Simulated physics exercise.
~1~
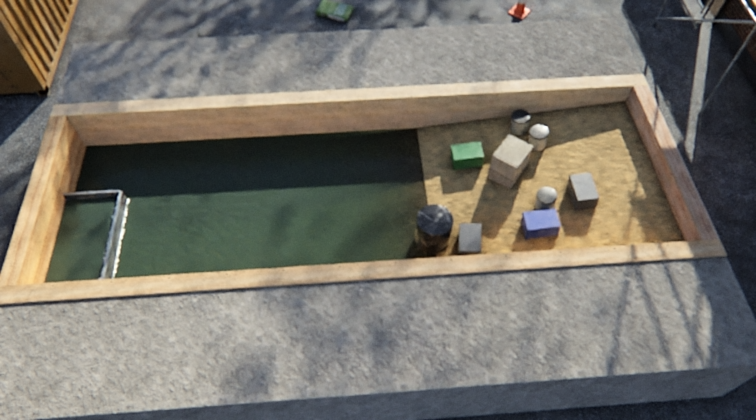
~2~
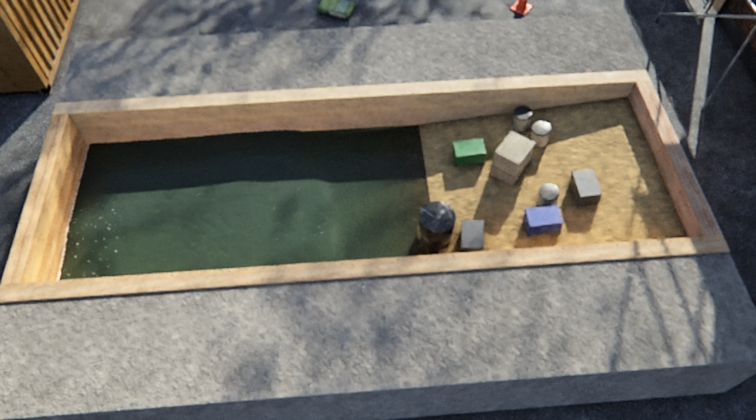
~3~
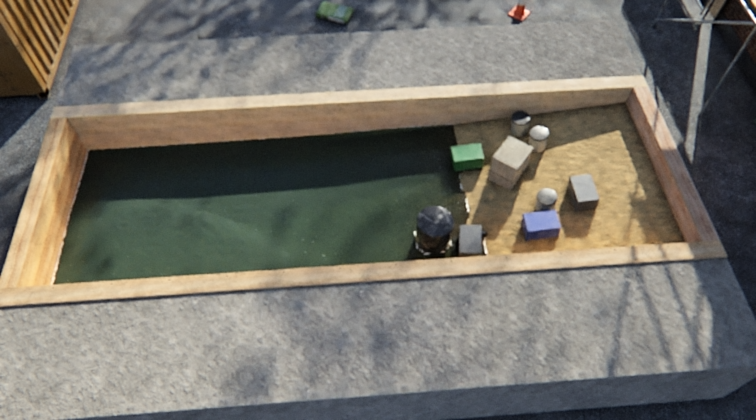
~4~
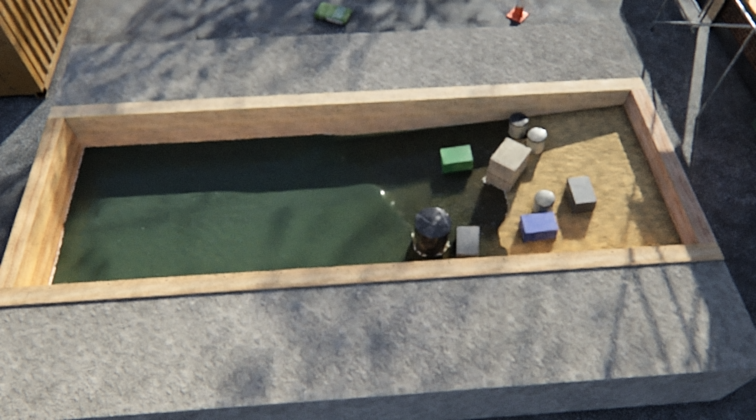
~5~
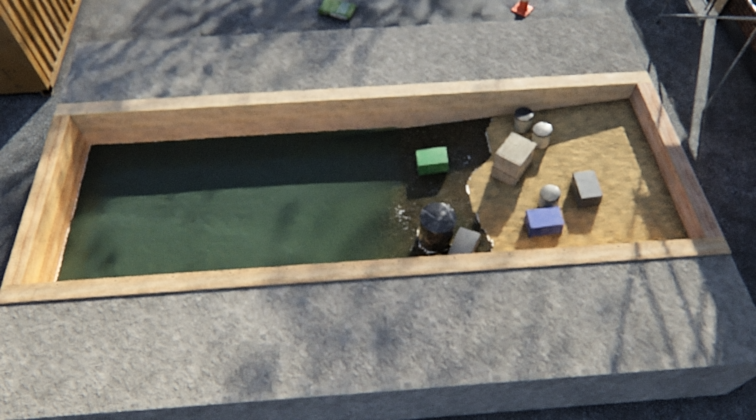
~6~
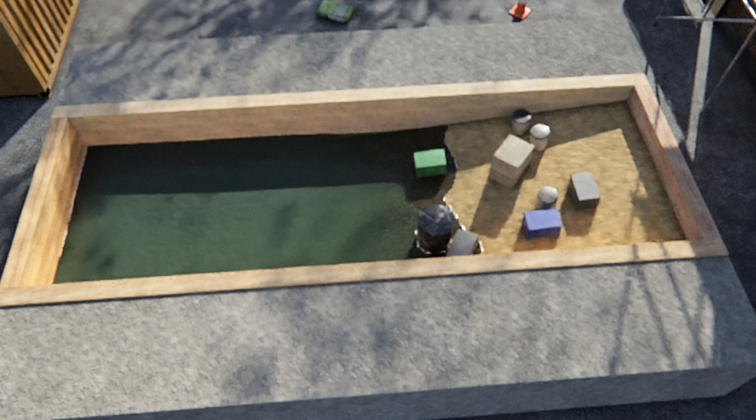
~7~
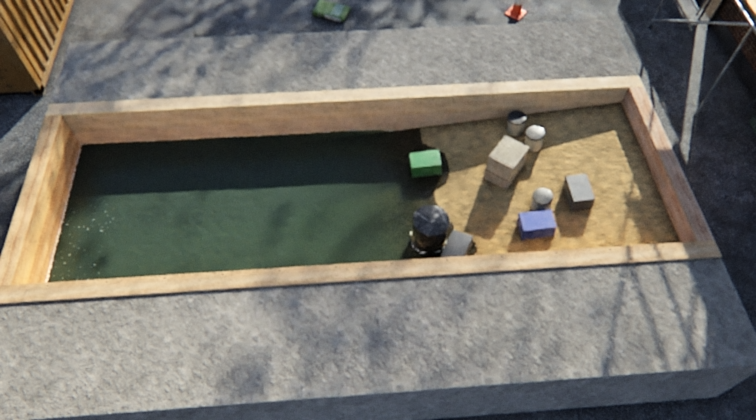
Timber-walled pool releasing dammed water rightward up a sandy slope, shifting the green crate left while the blue crate stays put.
